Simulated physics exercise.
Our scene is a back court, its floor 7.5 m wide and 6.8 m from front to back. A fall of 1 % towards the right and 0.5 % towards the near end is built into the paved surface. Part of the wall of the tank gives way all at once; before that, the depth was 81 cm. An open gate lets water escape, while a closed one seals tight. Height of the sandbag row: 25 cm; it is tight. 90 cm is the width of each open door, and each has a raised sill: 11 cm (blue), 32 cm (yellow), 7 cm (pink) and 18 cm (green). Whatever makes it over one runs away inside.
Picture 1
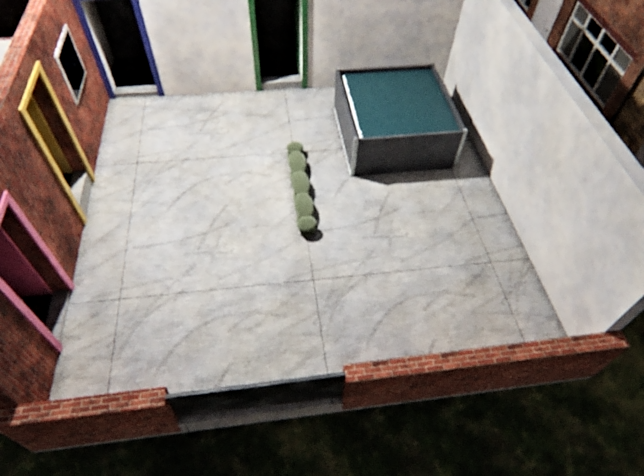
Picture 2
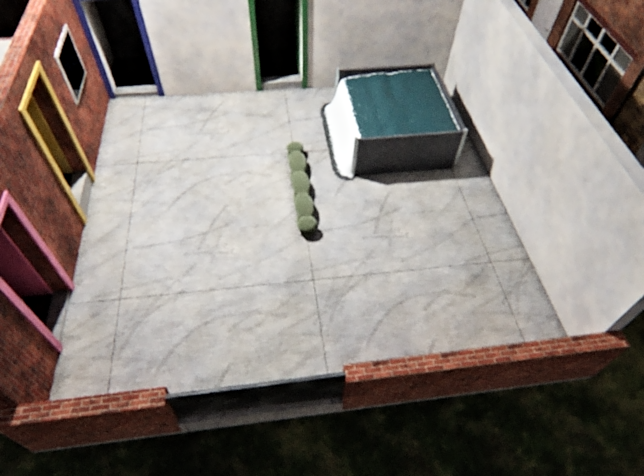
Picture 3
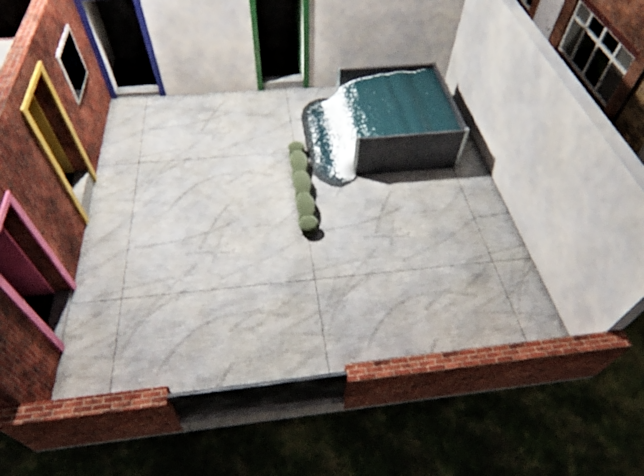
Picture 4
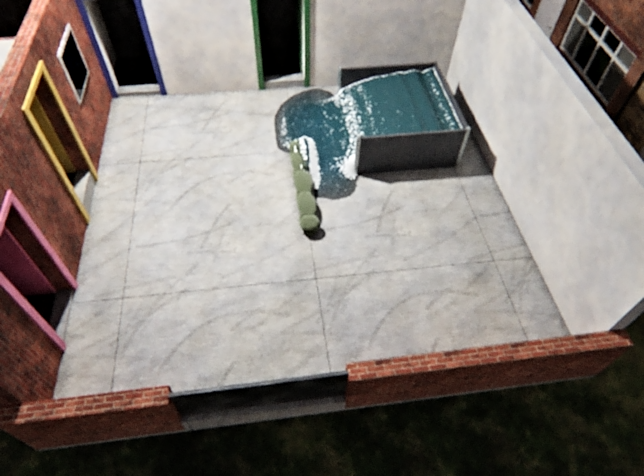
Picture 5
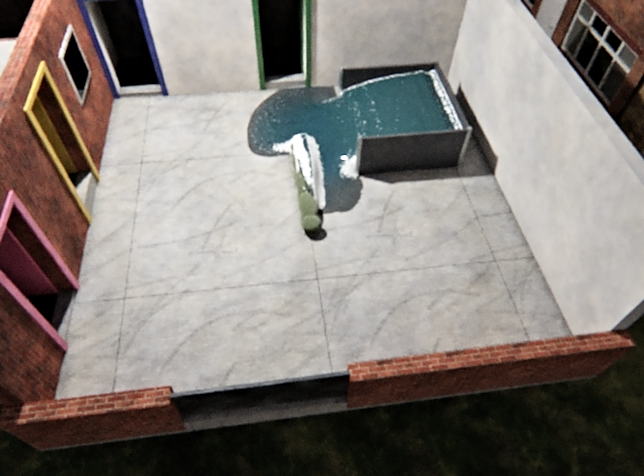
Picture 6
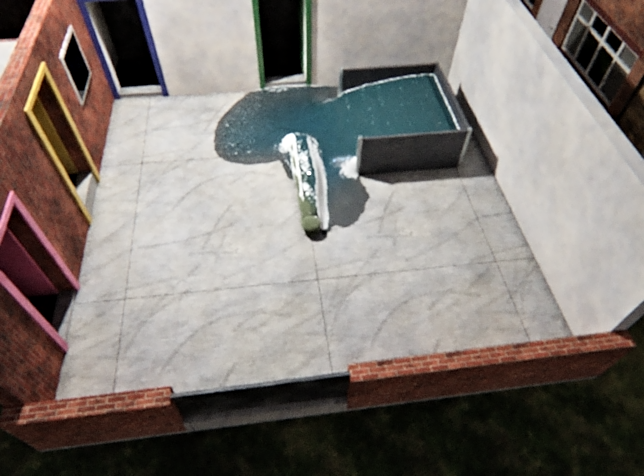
A dark-walled tank of blue-green water stood in a paved courtyard, then water poured from its left side, foamed against a row of green sandbags and spread leftward past them across the floor.
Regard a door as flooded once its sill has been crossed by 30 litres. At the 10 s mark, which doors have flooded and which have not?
The blue door has flooded; the yellow door has not; the pink door has not; the green door has not.
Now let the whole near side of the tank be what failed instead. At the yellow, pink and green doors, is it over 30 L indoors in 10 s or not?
In that case, yellow door: Less than that, pink door: More than that, green door: Less than that.
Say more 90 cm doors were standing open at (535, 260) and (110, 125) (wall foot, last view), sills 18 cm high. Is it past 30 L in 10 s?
Door 1: Limit not reached; door 2: Limit broken.
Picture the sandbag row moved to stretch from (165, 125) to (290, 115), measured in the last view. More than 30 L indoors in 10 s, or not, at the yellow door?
Outcome - yellow: Pass.
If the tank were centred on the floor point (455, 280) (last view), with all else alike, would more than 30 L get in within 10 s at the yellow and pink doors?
Well, yellow ends up inside the mark and pink ends up beyond the mark.
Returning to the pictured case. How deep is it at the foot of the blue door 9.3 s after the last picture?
The depth comes to around 2.0 centimetres.
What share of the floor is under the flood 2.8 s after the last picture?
Roughly 70 % of the floor is wet.
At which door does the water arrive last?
Looks like the pink door.
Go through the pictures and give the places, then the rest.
The first picture shows the tank at (397, 102) is whole and still, 81 cm deep.
In the second picture, water pours out at (346, 128) and has run 1.1 m, to (351, 177); typically 10 cm deep outside, 81 cm at the tank's back.
In the third picture, water pours out at (347, 128) and has run 1.3 m, to (335, 183); typically 12 cm deep outside, 81 cm at the tank's back.
In the fourth picture, the front is at (315, 193), 1.7 m from the gap at (348, 129); 3.1 m2 of floor is under water; 76 cm left at the back of the tank.
In the fifth picture, the front is at (320, 211), 2.1 m from the gap at (349, 130); 4.9 m2 of floor is under water; 68 cm left at the back of the tank.
In the sixth picture, water pours out at (349, 130) and has run 2.6 m, to (220, 128); typically 9 cm deep outside, 69 cm at the tank's back.
Then, 0.7 s after the last picture water covers 40 % of the floor and is deepest (49 cm) near (311, 160); blue door 5 cm at the sill, 0 L in, yellow door not reached, pink door not reached, green door 19 cm at the sill, 0 L in.
Then, 1.5 s after the last picture water covers 60 % of the floor and is deepest (47 cm) near (122, 109); blue door 25 cm at the sill, 14 L in, yellow door 13 cm at the sill, 0 L in, pink door not reached, green door 15 cm at the sill, 1 L in.
Then, 2.8 s after the last picture water covers 70 % of the floor and is deepest (27 cm) near (111, 120); blue door 26 cm at the sill, 121 L in, yellow door 17 cm at the sill, 0 L in, pink door 6 cm at the sill, 0 L in, green door 17 cm at the sill, 5 L in.
Then, 5.3 s after the last picture water covers 90 % of the floor and is deepest (20 cm) near (336, 373); blue door 9 cm at the sill, 184 L in, yellow door 7 cm at the sill, 0 L in, pink door 4 cm at the sill, 1 L in, green door 7 cm at the sill, 6 L in.
Then, 9.3 s after the last picture water covers 95 % of the floor and is deepest (16 cm) near (476, 142); blue door 2 cm at the sill, 185 L in, yellow door 2 cm at the sill, 0 L in, pink door 5 cm at the sill, 2 L in, green door 5 cm at the sill, 6 L in.
